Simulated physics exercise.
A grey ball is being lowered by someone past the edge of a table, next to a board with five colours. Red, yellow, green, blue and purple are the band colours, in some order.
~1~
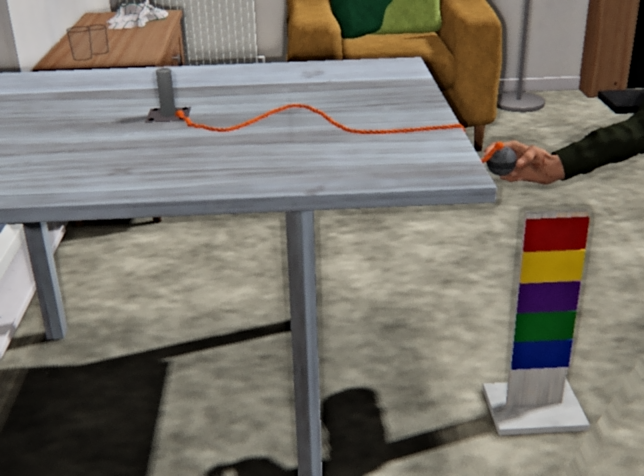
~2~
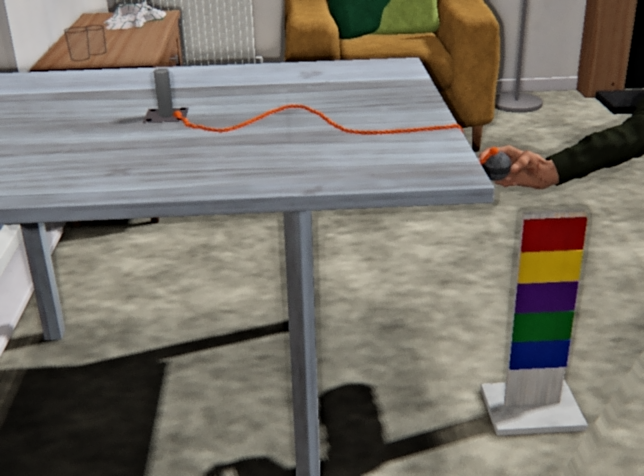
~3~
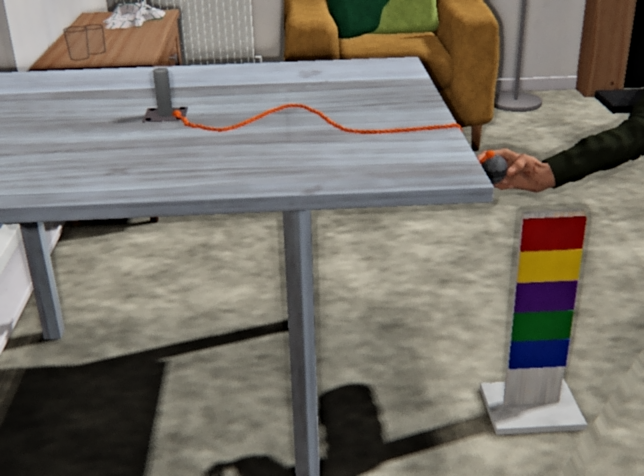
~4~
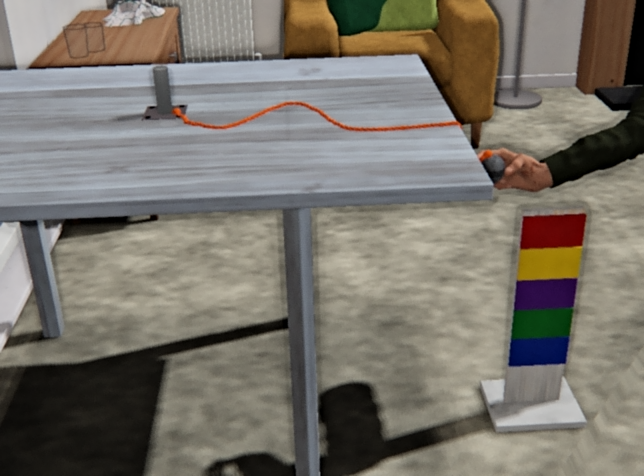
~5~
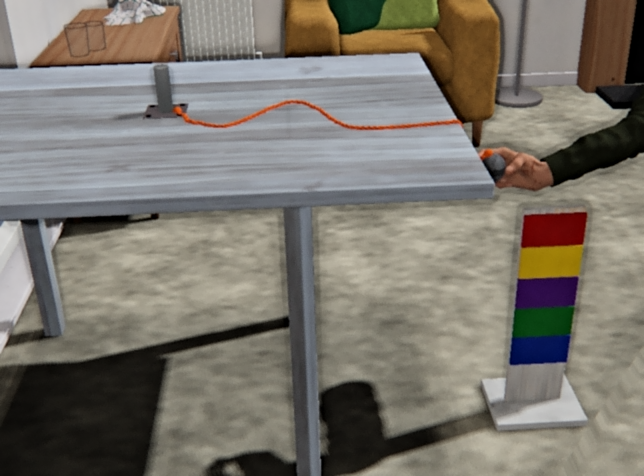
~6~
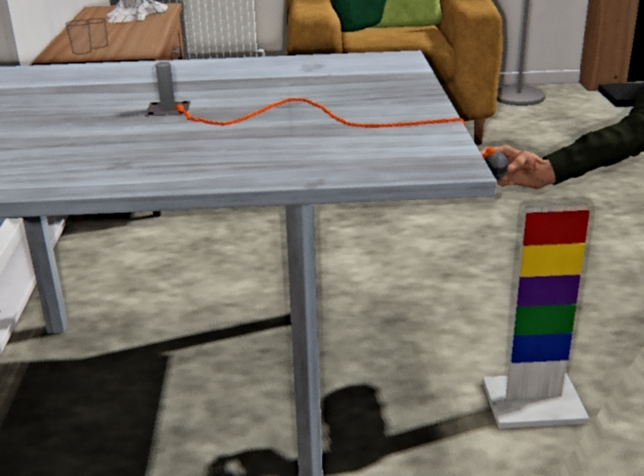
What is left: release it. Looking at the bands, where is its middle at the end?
Its middle is at the purple band.
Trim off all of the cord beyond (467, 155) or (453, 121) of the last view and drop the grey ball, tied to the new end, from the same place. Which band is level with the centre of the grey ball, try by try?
Try by try it comes out as yellow; red.
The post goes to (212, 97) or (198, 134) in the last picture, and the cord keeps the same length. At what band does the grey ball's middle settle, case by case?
Green; green.
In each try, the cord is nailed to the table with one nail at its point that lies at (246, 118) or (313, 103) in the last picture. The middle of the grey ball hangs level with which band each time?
First try yellow, second try red.
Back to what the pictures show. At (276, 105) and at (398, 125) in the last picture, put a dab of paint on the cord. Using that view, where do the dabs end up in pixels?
First: (333, 109). Second: (455, 159).
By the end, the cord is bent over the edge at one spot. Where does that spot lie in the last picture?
You'd find it at roughly (350, 124).
Soon after, ball near (482, 268); level with yellow.
Then, ball near (435, 282); level with purple.
Further on, ball near (456, 287); level with purple.
At rest, ball near (448, 286); level with purple. Its middle rests at the purple band.
